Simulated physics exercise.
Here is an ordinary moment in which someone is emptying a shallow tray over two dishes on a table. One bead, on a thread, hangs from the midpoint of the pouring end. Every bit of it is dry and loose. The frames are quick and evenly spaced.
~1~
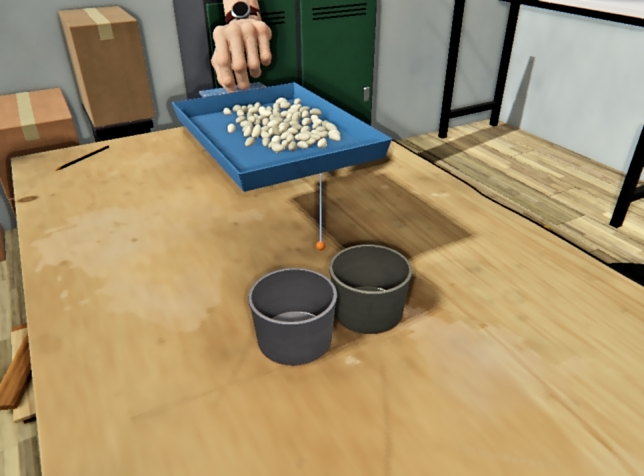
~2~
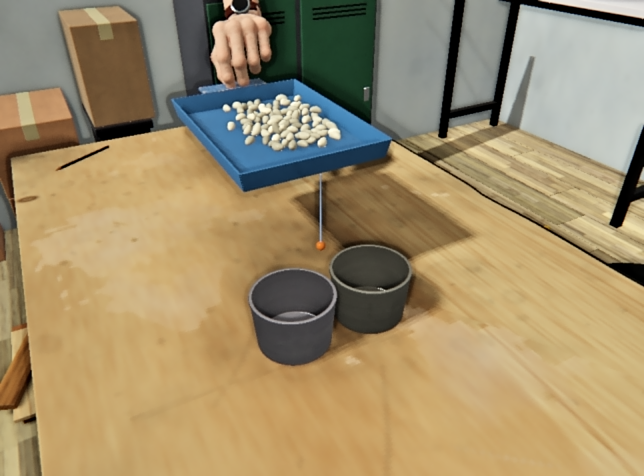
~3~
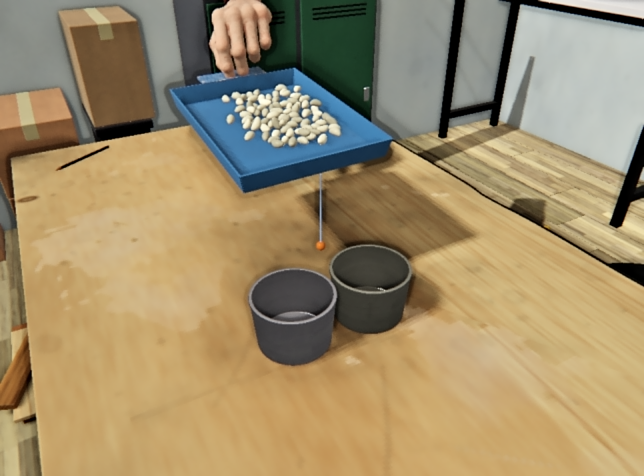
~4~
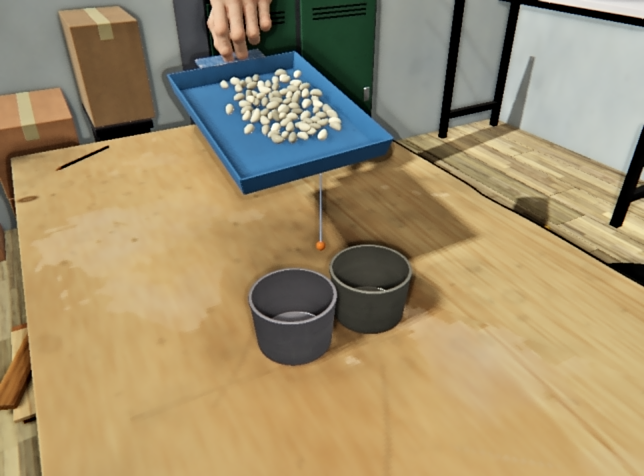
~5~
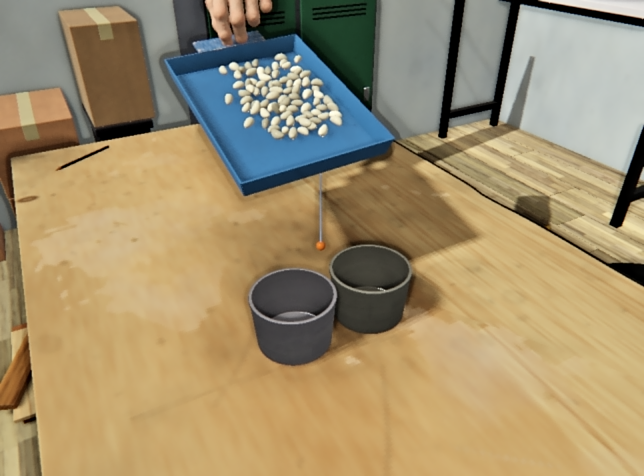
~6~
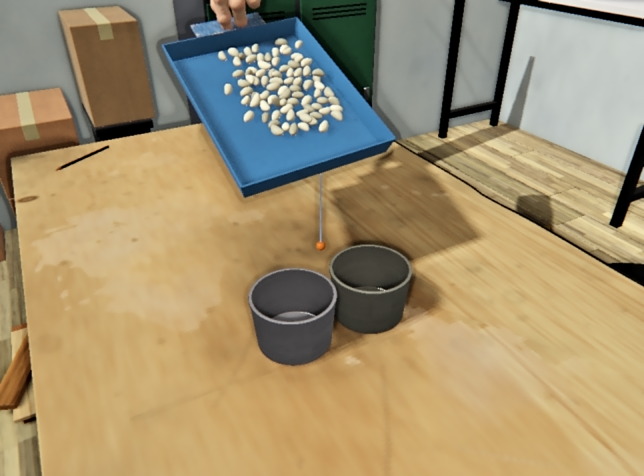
A blue tray of white beans, held at its far end by a hand above two dark dishes on a wooden table, starts out nearly level. The hand steadily raises that end, steepening the tray and dipping its near left corner slightly, while the orange bead hangs still on its thread.
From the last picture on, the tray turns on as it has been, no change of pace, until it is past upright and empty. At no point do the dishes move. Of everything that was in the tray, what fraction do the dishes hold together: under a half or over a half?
The bulk is caught.
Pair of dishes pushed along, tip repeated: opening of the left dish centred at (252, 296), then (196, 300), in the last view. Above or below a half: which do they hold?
At place one the greater share; at place two a lesser share.
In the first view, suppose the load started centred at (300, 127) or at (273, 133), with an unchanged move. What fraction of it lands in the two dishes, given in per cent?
You'd get near 70 percent first and near 80 percent after that.
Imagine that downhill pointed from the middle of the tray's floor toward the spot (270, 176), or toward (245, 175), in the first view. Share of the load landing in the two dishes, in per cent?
Shares, approx.: 50 %, then 20 %.
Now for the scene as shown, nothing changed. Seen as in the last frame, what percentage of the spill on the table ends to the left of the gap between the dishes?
Near 50 in a hundred.
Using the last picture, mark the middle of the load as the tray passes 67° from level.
Close to (297, 155).
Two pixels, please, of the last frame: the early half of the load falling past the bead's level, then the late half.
(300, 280) for the early half, (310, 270) for the late half.
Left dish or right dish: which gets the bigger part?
Winning side: Left of the pair.
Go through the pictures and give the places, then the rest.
In the first picture, corners of the pouring end at (242, 171) and (386, 138), level; middle of the load at (284, 126), white beans; left dish at (313, 338); right dish at (392, 307); bead on its thread at (321, 246).
In the second picture, corners of the pouring end at (242, 171) and (386, 138), level; middle of the load at (283, 124).
In the third picture, corners of the pouring end at (243, 173) and (387, 138), tipped barely, lowest at the left corner; middle of the load at (283, 118).
In the fourth picture, corners of the pouring end at (243, 176) and (388, 137), tipped a little, lowest at the left corner; middle of the load at (283, 108).
In the fifth picture, corners of the pouring end at (244, 179) and (389, 137), tipped clearly, lowest at the left corner; middle of the load at (283, 99).
In the sixth picture, corners of the pouring end at (244, 182) and (390, 137), tipped clearly, lowest at the left corner; middle of the load at (284, 90); left dish at (313, 338); right dish at (392, 307).
Soon after the last picture, tray tipped steeply; nearly all on the tray; a stray few in the air.
A little later, tray tipped past a quarter turn; about two thirds on the tray; a small part in the left dish; a small part in the right dish; a small part outside both; a small part in the air.
Later still, tray tipped past a quarter turn; about two thirds in the left dish; about a quarter in the right dish; about a quarter outside both.
At rest, tray tipped past a quarter turn; about two thirds in the left dish; about a quarter in the right dish; about a quarter outside both.
